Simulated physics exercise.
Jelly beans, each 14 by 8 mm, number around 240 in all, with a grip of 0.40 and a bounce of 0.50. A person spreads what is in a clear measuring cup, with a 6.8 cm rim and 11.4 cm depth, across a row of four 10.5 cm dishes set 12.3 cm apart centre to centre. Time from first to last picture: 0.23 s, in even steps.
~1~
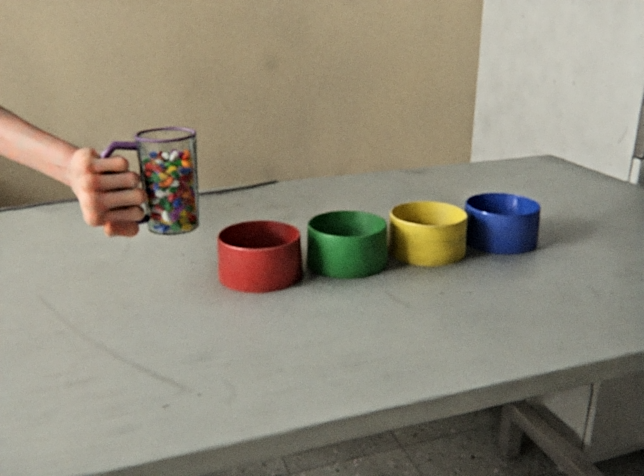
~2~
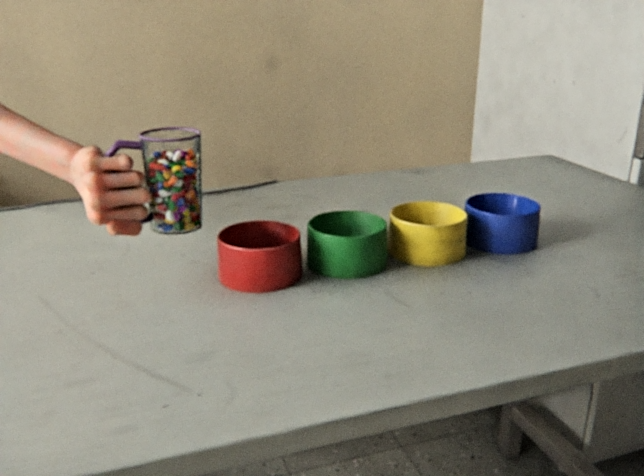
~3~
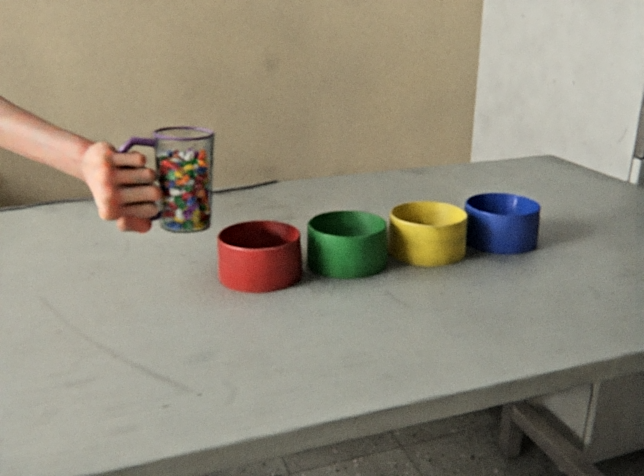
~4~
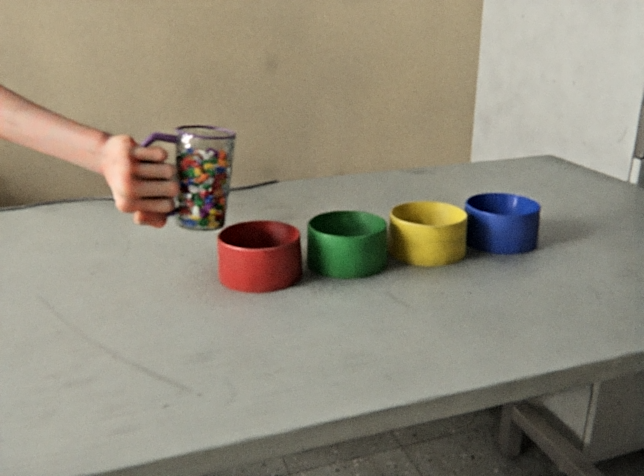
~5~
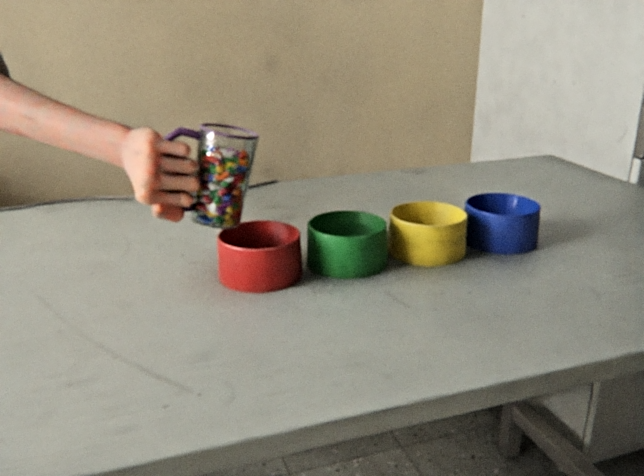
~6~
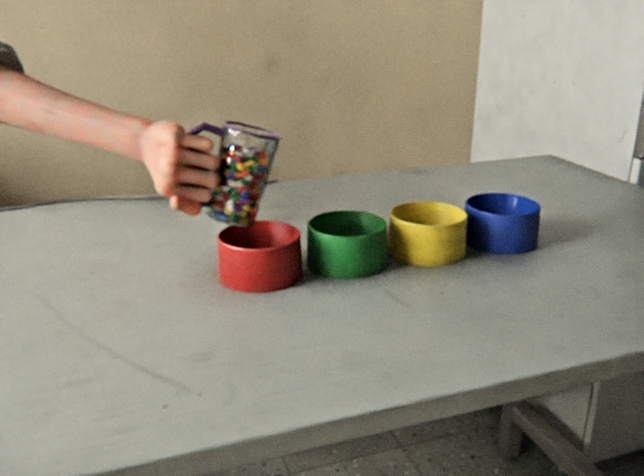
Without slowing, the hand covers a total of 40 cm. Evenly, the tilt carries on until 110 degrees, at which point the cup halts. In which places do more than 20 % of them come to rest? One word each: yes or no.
Red: No; blue: Yes; green: No; yellow: No; counter: No.
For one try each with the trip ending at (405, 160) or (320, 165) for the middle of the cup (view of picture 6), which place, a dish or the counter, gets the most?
Top receivers, in order: Yellow and green.
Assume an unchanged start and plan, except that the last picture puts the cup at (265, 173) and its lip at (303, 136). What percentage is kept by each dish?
Red 0, blue 100, green 0, yellow 0.
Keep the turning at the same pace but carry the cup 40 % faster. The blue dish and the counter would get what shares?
Blue 100; counter 0.
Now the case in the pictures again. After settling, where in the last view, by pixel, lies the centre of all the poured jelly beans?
I'd put it at about (502, 226).
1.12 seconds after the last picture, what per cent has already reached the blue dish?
Estimate to date: Some 40 %.
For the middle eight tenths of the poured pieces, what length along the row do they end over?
About 6 cm.
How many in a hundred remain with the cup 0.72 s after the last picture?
Somewhere near 90 per cent of the load.
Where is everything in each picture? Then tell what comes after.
The first picture shows cup at (170, 181), tilt 0 degrees, lip at (195, 132), moved 0.0 cm; middle of the pieces at (168, 192); red dish at (259, 235); green dish at (347, 224); yellow dish at (428, 213); blue dish at (503, 204).
The second picture shows cup at (174, 181), tilt 1 degrees, lip at (199, 133), moved 0.4 cm; middle of the pieces at (171, 191).
The third picture shows cup at (185, 180), tilt 3 degrees, lip at (213, 133), moved 1.8 cm; middle of the pieces at (182, 190).
The fourth picture shows cup at (203, 178), tilt 8 degrees, lip at (234, 134), moved 4.0 cm; middle of the pieces at (199, 188).
The fifth picture shows cup at (222, 177), tilt 12 degrees, lip at (257, 135), moved 6.3 cm; middle of the pieces at (218, 186).
The sixth picture shows cup at (241, 175), tilt 17 degrees, lip at (278, 136), moved 8.7 cm; middle of the pieces at (236, 184); red dish at (259, 235); green dish at (347, 224); yellow dish at (428, 213); blue dish at (503, 204).
Then, 0.44 s after the last picture, tilt 62 degrees; cup holds 100 %.
Then, 0.72 s after the last picture, tilt 92 degrees; cup holds 90 %, blue 5 %.
Then, 1.12 s after the last picture, tilt 110 degrees; cup holds 60 %, blue 40 %.
In the end, red 0 %, blue 100 %, green 0 %, yellow 0 %, counter 0 %.
